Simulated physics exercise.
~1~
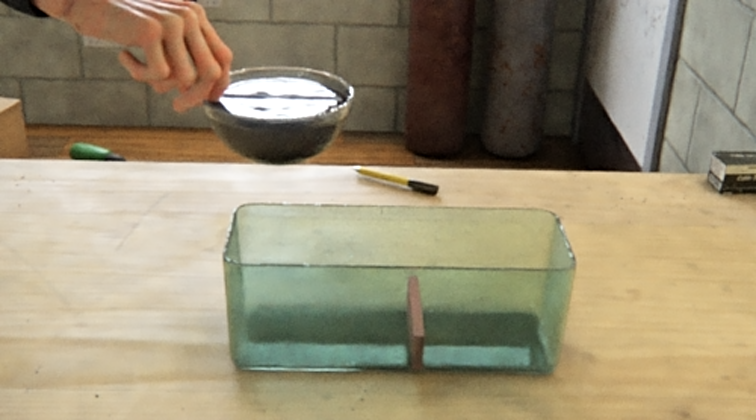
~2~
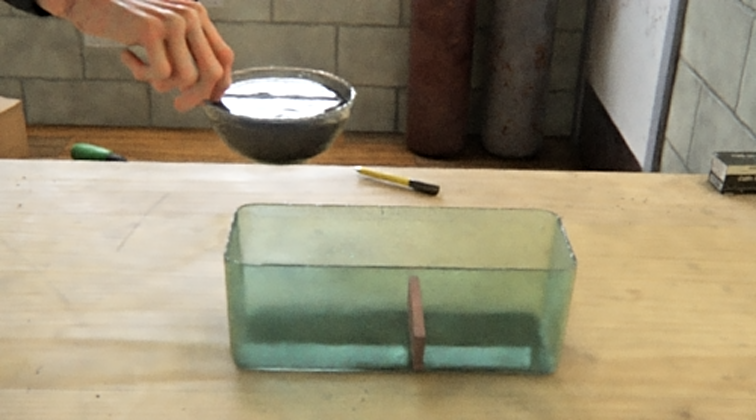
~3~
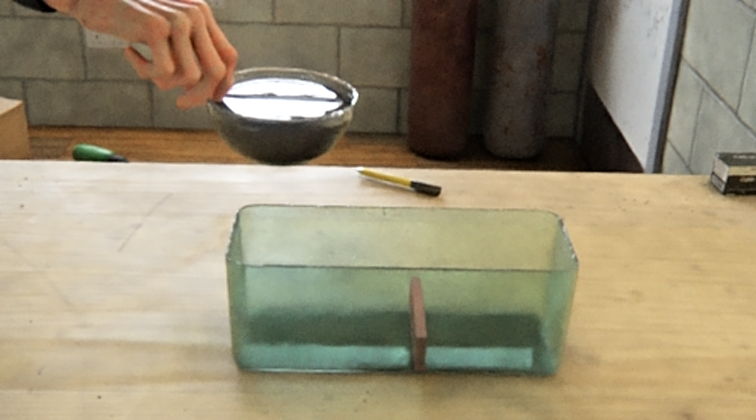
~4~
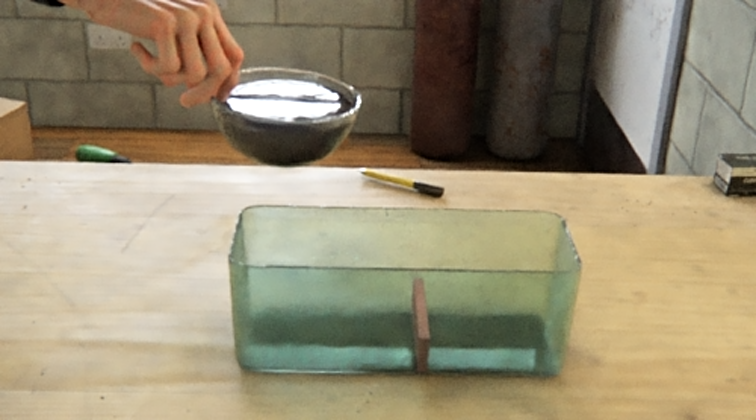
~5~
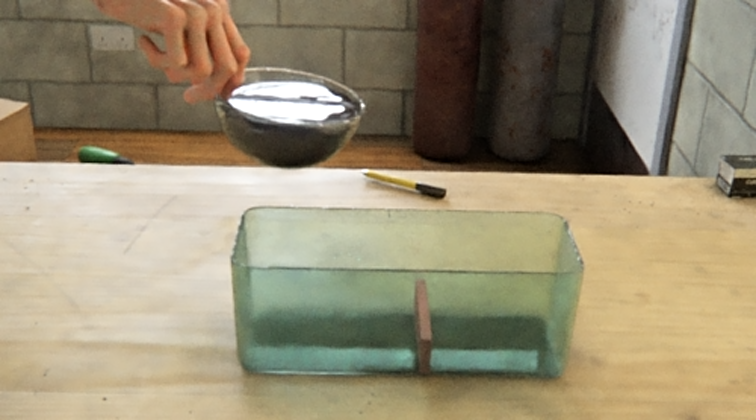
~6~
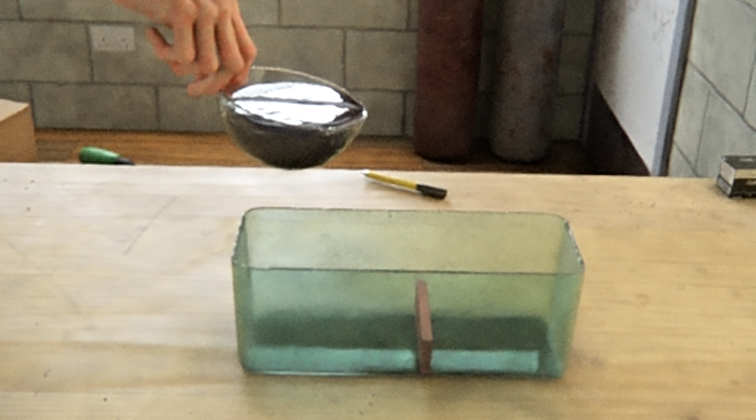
A hand reaches in at the upper left, holding a clear bowl of dark liquid above a pale wooden table, seen from the front and slightly above, with a grey block wall behind. Below sits a long greenish glass basin with a low brown wall across its floor, and a yellow-and-black pen lies behind it. The hand slowly tilts the bowl a little toward the right, while the view shifts very slightly.
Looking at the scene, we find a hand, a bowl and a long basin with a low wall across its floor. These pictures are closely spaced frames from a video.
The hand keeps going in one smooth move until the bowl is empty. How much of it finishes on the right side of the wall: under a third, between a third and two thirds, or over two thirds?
Between a third and two thirds.
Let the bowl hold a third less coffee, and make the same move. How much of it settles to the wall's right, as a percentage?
Close to 10 per cent.
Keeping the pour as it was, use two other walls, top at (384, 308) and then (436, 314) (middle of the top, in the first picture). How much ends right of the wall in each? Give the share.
The first placement gives around 75 percent, the second 15 percent.
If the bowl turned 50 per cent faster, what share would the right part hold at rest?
Around 30 per cent ends up there.
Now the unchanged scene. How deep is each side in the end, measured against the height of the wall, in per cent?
I'd put the left at about 30 and the right at about 30.
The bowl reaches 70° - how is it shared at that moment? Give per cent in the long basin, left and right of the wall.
The left part holds close to 15 per cent, the right part close to 20.
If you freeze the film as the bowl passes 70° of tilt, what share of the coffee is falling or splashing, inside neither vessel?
About 35 %.
A moment on, the tilt is 70° and 29 per cent is still to pour, 16 is left of the wall and 21 right of it.
Next, the tilt is 107° and 0 per cent is still to pour, 58 is left of the wall and 41 right of it.
Then the tilt is 115° and 0 per cent is still to pour, 58 is left of the wall and 41 right of it.
Later the tilt is 115° and 0 per cent is still to pour, 58 is left of the wall and 41 right of it.
Finally, 58 per cent lies left of the wall, 41 right of it and 1 outside.
